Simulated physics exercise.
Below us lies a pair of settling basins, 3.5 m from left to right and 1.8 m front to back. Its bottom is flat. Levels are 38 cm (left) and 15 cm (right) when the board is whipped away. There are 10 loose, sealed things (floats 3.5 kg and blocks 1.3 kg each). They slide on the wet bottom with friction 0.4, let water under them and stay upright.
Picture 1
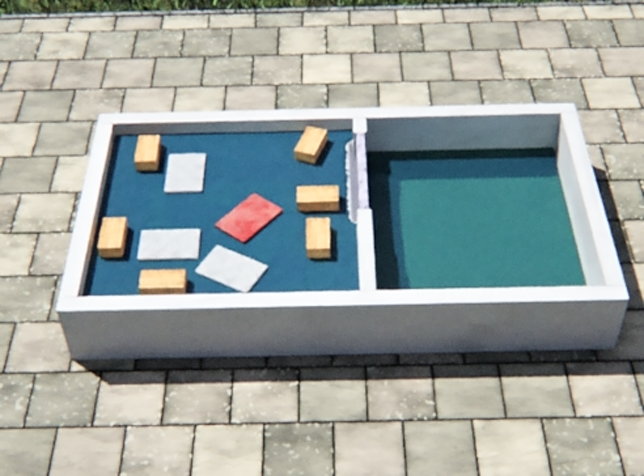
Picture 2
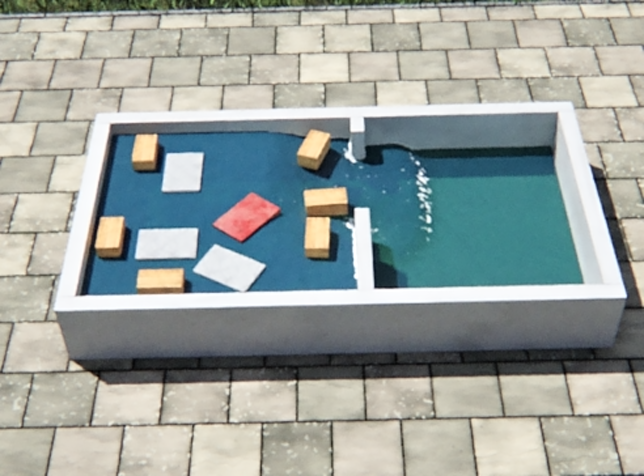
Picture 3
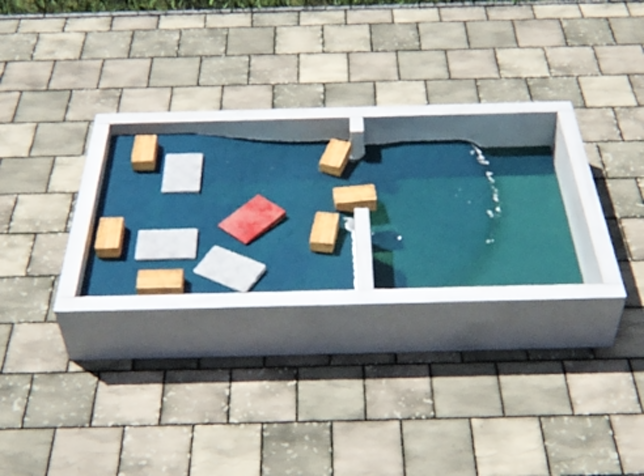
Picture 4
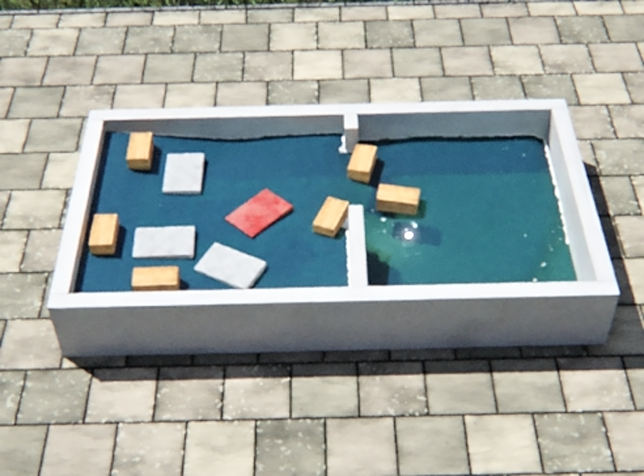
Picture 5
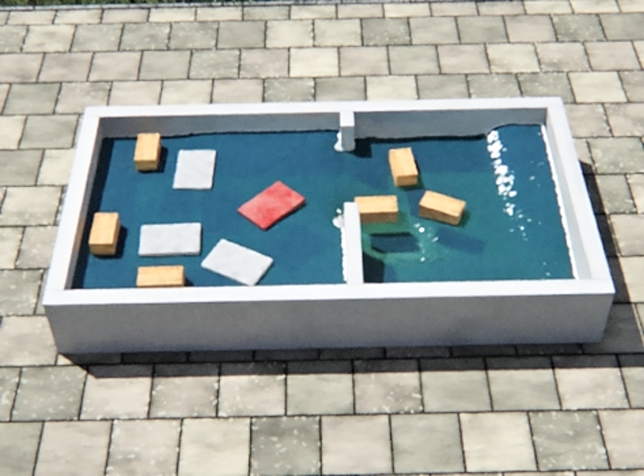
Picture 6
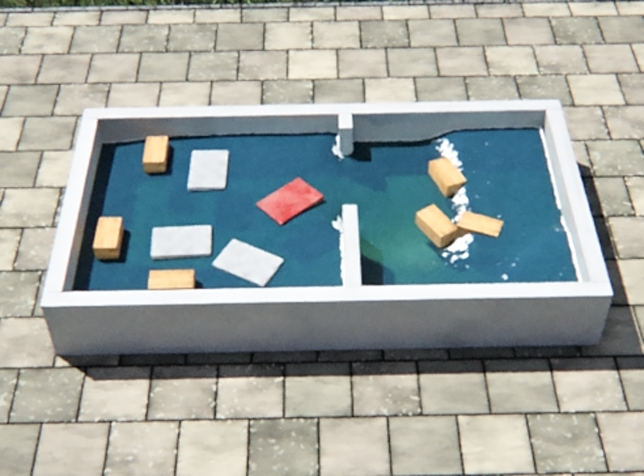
We see a walled basin with blocks and flat floats on its left side; the divider's gate vanishes, water surges right, and three wooden blocks drift through the gap while the red float and the others shift slightly rightward.
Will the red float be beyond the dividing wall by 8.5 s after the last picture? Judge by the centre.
The red float crosses.
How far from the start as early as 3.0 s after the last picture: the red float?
Roughly 140 cm by then.
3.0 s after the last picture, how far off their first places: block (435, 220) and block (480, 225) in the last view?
In that order: 120 cm, 100 cm.
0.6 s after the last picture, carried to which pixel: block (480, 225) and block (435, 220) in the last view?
Near (499, 255) and (398, 244).
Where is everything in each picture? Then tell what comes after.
In the first frame, the red float at (249, 217), afloat; about 1700 L in view; 0 of 10 have shifted.
In the second frame, the red float at (247, 216), afloat; about 1700 L in view; 1 of 10 have shifted.
In the third frame, the red float at (252, 218) floats, 4 cm from its start; about 1700 L in view; 3 of 10 have shifted.
In the fourth frame, the red float at (259, 212), afloat, 14 cm from its start; 34 cm deep round most things; 6 of 10 have shifted.
In the fifth frame, the red float at (271, 204), afloat, 28 cm from its start; 32 cm deep round most things; 9 of 10 have shifted.
In the sixth frame, the red float at (290, 200), afloat, 45 cm from its start; about 1700 L in view; 10 of 10 have shifted.
Then, 0.6 s after the last picture the red float is near (346, 190), 0.9 m from its start, afloat; 3 of 10 are over the mark; 10 afloat.
Then, 3.0 s after the last picture the red float is near (415, 211), 1.3 m from its start, afloat; 4 of 10 are over the mark; 10 afloat.
Then, 5.5 s after the last picture the red float is near (492, 206), 1.9 m from its start, afloat; 4 of 10 are over the mark; 10 afloat.
Then, 8.5 s after the last picture the red float is near (460, 170), 1.8 m from its start, afloat; 3 of 10 are over the mark; 10 afloat.
